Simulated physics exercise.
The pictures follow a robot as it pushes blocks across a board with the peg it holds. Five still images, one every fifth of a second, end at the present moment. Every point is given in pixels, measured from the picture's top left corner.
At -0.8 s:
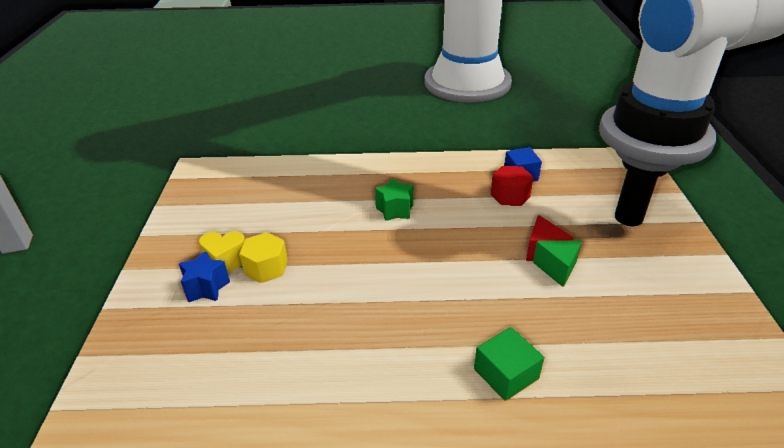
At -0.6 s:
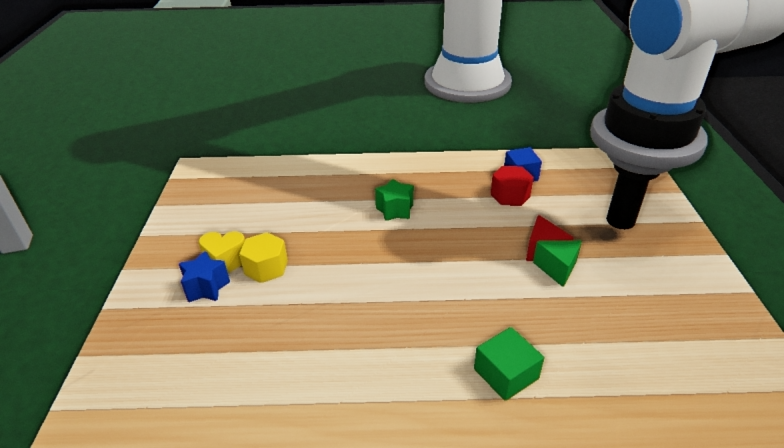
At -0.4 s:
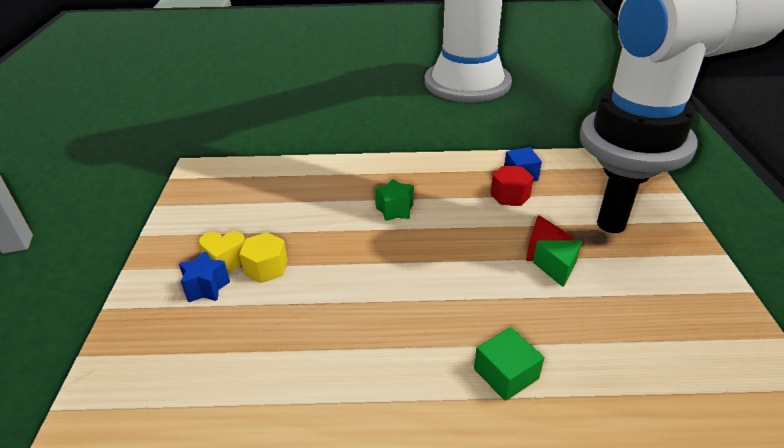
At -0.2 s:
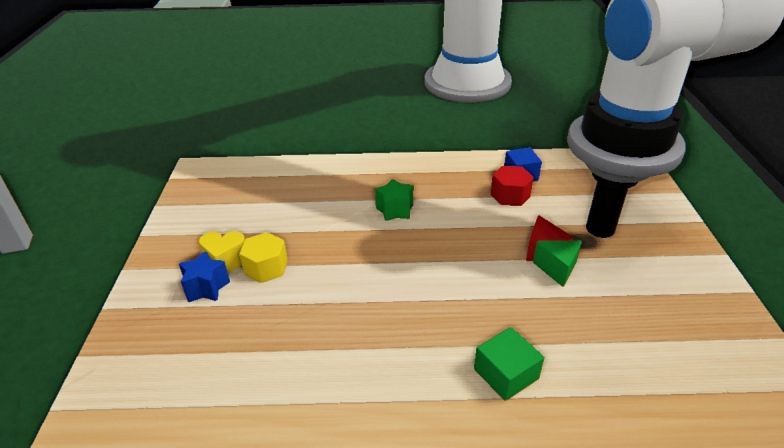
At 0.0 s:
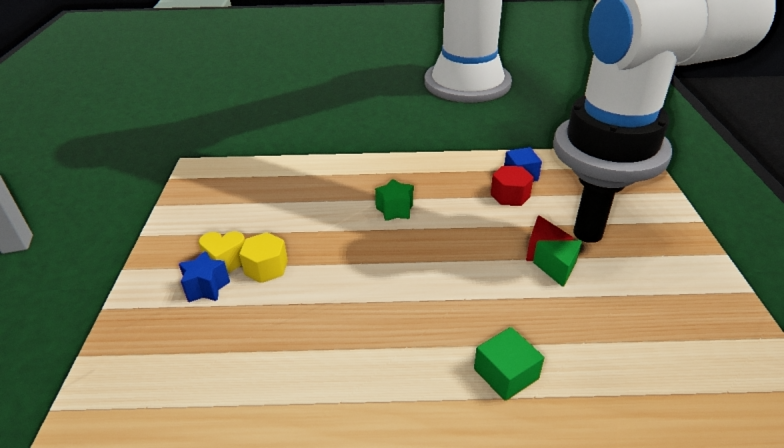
A robot arm with a black peg moved slowly left and slightly down over a striped wooden board, closing in on the red and green triangular blocks, while all the colorful blocks stayed still.
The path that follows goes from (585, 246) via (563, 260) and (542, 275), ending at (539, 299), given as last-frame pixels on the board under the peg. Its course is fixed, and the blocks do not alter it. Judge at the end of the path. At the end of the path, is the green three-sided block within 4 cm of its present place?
No, I don't think so.
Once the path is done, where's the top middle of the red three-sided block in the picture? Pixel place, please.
The middle of its top is at (528, 236).
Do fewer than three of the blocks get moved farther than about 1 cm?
The answer is yes.
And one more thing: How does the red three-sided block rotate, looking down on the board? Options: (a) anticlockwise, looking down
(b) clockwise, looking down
It's b.
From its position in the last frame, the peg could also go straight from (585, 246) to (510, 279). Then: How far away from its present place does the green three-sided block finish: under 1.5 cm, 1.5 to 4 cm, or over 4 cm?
Travel: 1.5-4 cm.
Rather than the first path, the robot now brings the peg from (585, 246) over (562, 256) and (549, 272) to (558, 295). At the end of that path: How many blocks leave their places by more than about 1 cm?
Looking at the path, I think two of the blocks end up more than 1 cm away.
On the path given first. One third of the way, peg (566, 248); red three-sided block (538, 232), turned 35° clockwise; green three-sided block (558, 256).
Two thirds of the way, peg (544, 264); red three-sided block (528, 236), turned 75° clockwise; green three-sided block (546, 275).
At the end, peg (541, 287); green square block unmoved; red three-sided block (528, 236), turned 75° clockwise; green three-sided block (540, 299).
